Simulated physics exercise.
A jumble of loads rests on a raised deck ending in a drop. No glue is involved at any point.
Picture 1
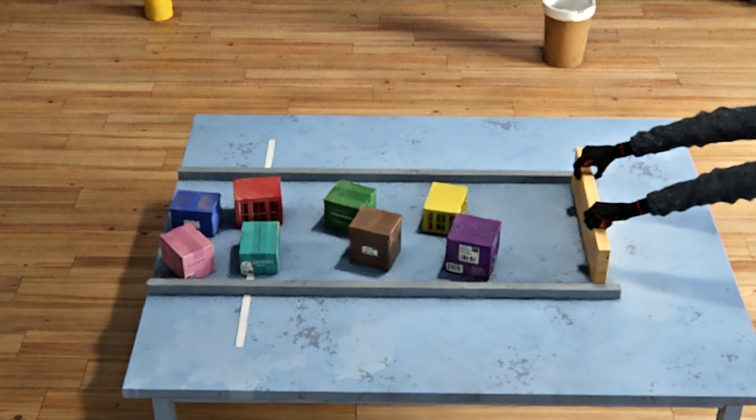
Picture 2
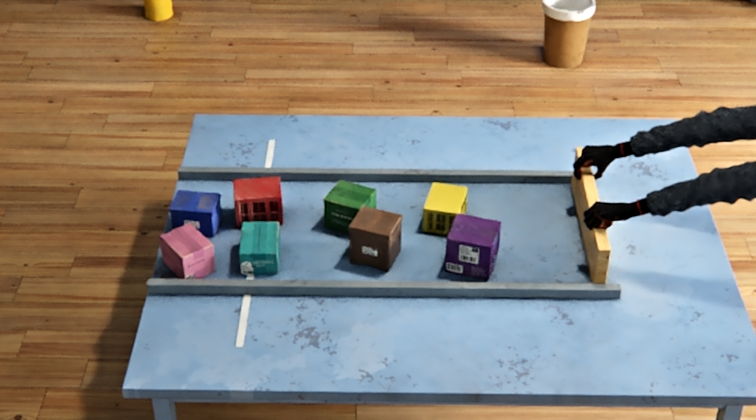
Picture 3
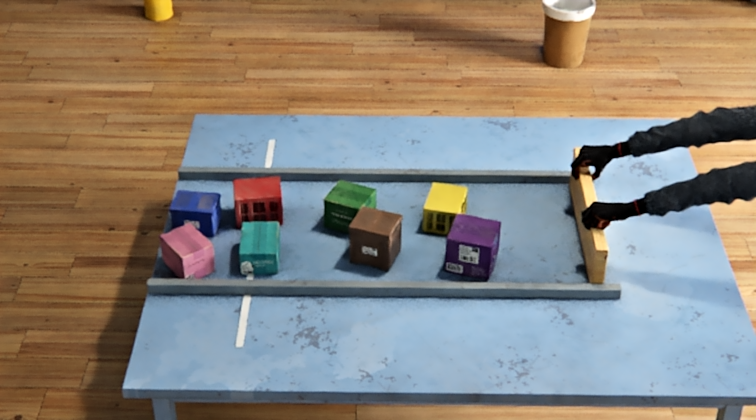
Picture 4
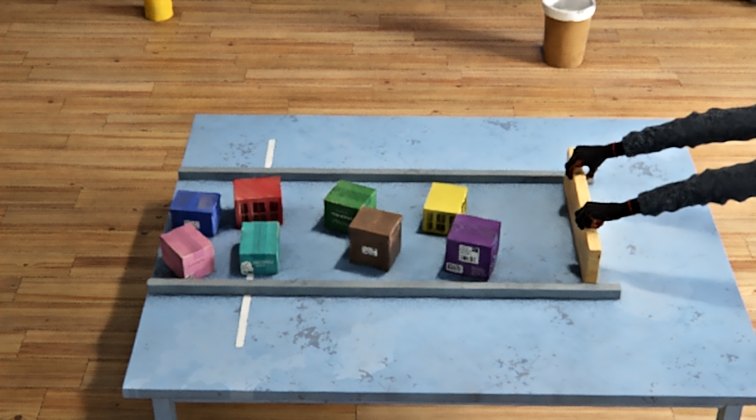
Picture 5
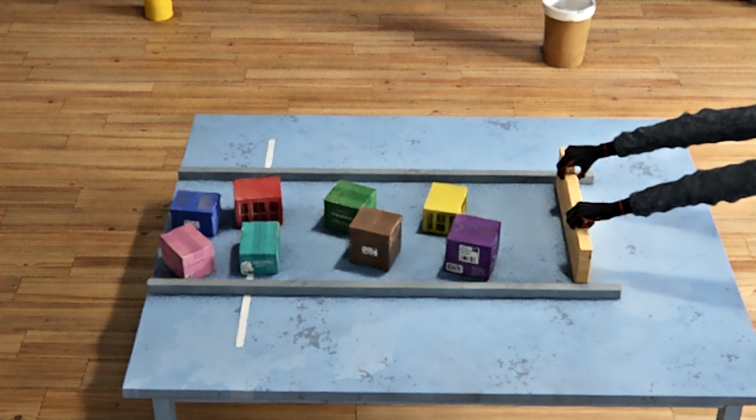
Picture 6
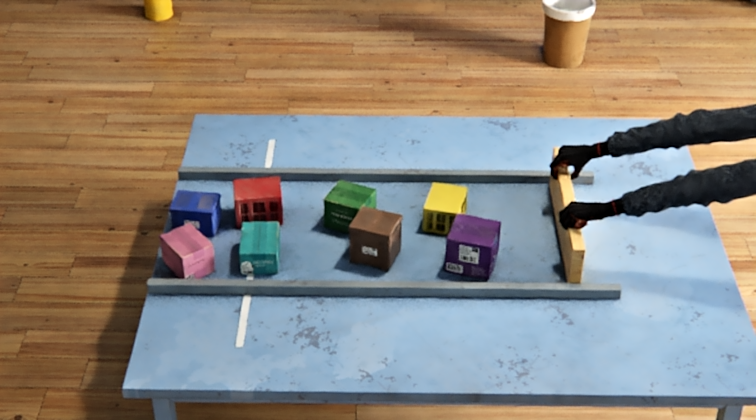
Two dark-gloved hands held a wooden plank at the right side of a blue table and slid it slightly left between two rails, while the eight colorful boxes stayed still, untouched.
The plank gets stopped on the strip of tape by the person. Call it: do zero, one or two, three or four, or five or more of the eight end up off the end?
Three or four end up off it.
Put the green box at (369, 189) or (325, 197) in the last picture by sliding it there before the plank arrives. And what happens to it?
First place: It stays up; second place: It stays up.
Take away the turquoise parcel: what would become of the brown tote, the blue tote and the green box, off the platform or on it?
The brown tote is still there. The blue tote is gone. The green box is still there.
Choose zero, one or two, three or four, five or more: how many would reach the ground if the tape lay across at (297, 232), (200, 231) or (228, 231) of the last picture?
For each place: Just one or two; five or over; 5 or more.
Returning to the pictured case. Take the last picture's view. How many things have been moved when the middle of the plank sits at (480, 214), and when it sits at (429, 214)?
First position 1; second position 3.
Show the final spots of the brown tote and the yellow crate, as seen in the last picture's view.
In the last picture the brown tote sits at (186, 237) while the yellow crate sits at (242, 209).
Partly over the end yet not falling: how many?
I'd put it at 0.
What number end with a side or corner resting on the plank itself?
That comes to 2.
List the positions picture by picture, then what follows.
The first picture shows blue tote (197, 213); pink box (188, 253); red crate (258, 202); plank (590, 215); tape (257, 231).
The second picture shows pink box (188, 254); plank (590, 215).
The third picture shows red crate (258, 202); purple parcel (473, 247).
The fourth picture shows blue tote (197, 214); green box (350, 208).
The fifth picture shows pink box (188, 254); yellow crate (445, 209).
The sixth picture shows blue tote (197, 214); pink box (188, 254); red crate (258, 202); plank (566, 215); tape (257, 231).
A little later, none off yet; blue tote at rest near (197, 214); pink box at rest near (188, 254); red crate at rest near (258, 202).
When it is over, the number that fall off is three or four; down, turquoise parcel, red crate, pink box and blue tote.
